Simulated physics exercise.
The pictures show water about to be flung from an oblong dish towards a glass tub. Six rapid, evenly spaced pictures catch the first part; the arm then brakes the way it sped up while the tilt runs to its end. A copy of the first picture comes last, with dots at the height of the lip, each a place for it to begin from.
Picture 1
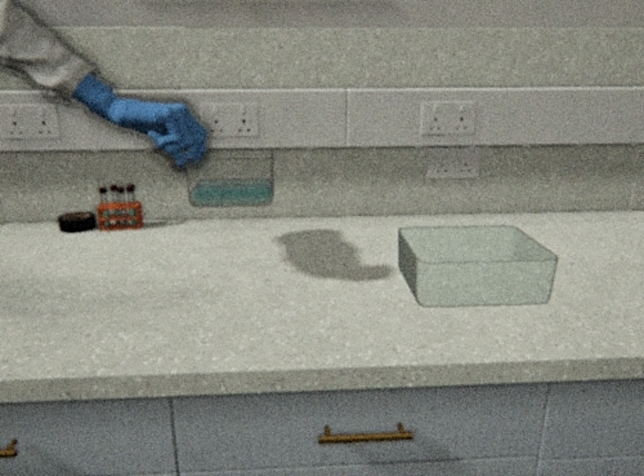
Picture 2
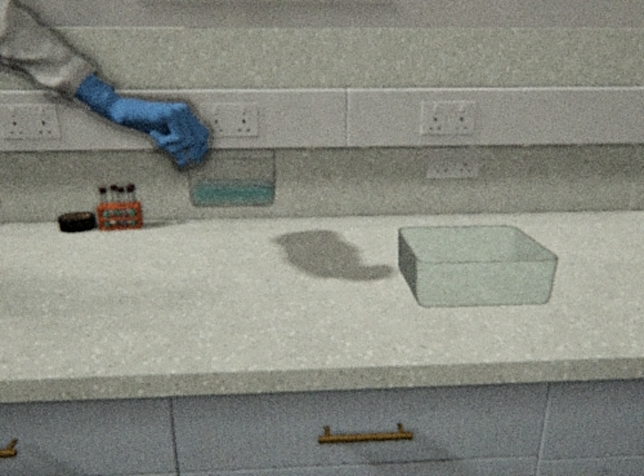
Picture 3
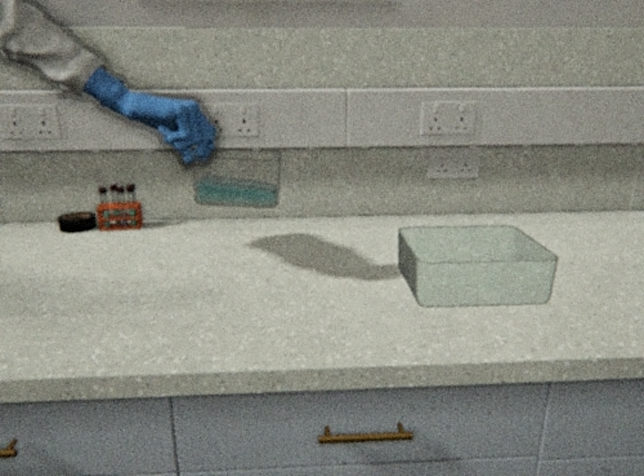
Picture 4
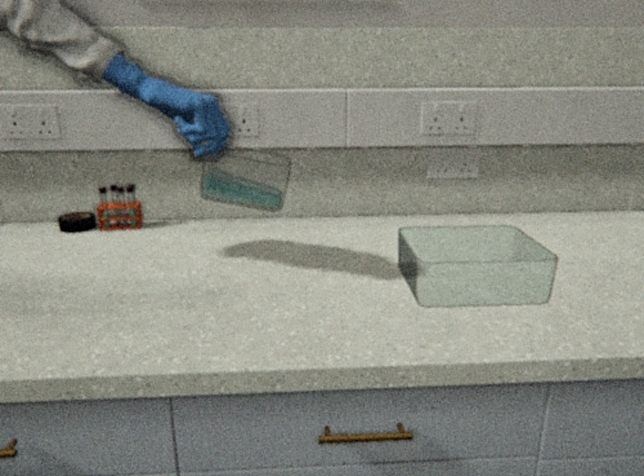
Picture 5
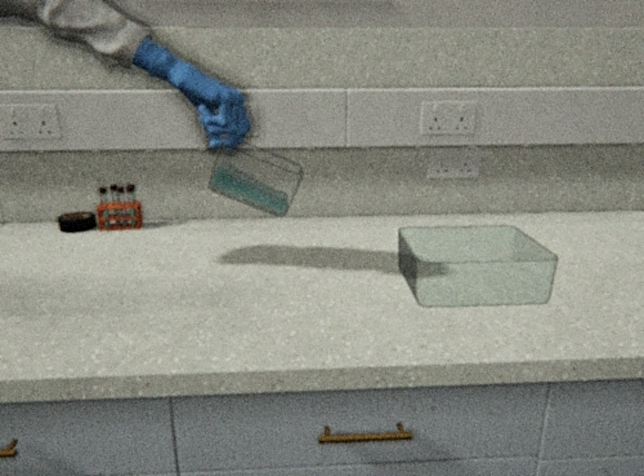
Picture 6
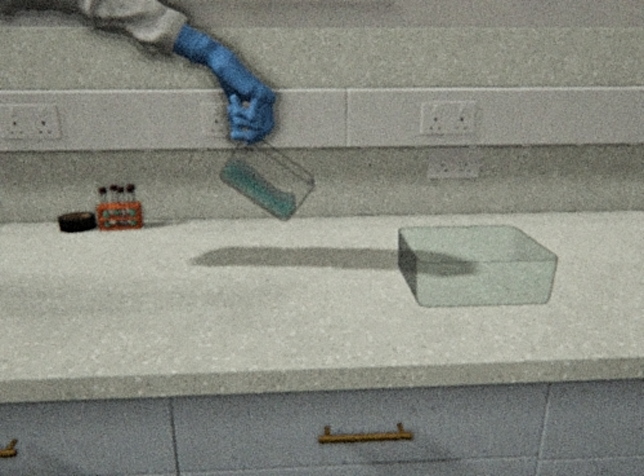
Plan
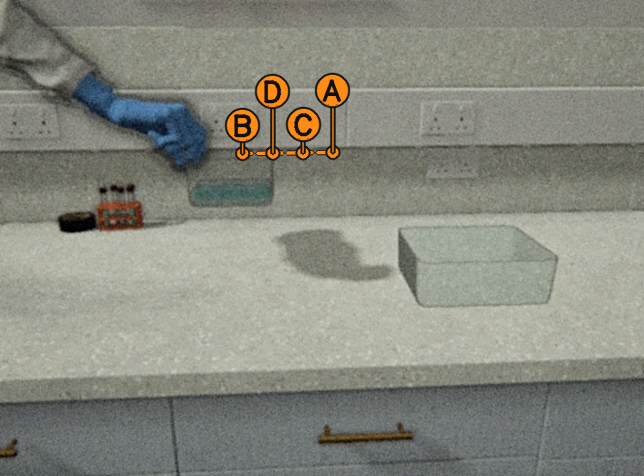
A blue-gloved hand in a grey sleeve, at the upper left, holds a clear oblong dish of teal liquid above a speckled pale laboratory counter seen from the front and slightly above. A glass tub sits at right, with a small orange rack and black round object at left. The hand barely moves, then shifts right and tilts the dish steadily rightward, its shadow stretching across the tub, while the camera stays still.
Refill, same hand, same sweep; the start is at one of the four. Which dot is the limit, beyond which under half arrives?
It is C.
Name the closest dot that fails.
The answer is D.
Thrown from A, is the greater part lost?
No, that is safe.
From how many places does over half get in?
Two of the four.
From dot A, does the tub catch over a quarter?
Yes, it does.
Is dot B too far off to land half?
Yes, that goes wrong.
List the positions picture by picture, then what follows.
Upright, lip at (271, 153); tub from (416, 306) to (548, 302); nothing has left yet.
Upright, lip at (273, 153); nothing has left yet.
Tipped about 4°, lip at (279, 155); nothing has left yet.
Tipped about 12°, lip at (289, 161); nothing has left yet.
Tipped about 23°, lip at (301, 169); nothing has left yet.
Tipped about 37°, lip at (313, 180); nothing has left yet.
On the marked copy, A at (332, 152); B at (242, 153); C at (303, 152); D at (272, 153).
With A, about 76 % lands in the tub, 4 % falls short and 21 % goes beside or beyond.
With B, about 0 % lands in the tub, 97 % falls short and 3 % goes beside or beyond.
With C, about 69 % lands in the tub, 21 % falls short and 11 % goes beside or beyond.
With D, about 18 % lands in the tub, 78 % falls short and 4 % goes beside or beyond.
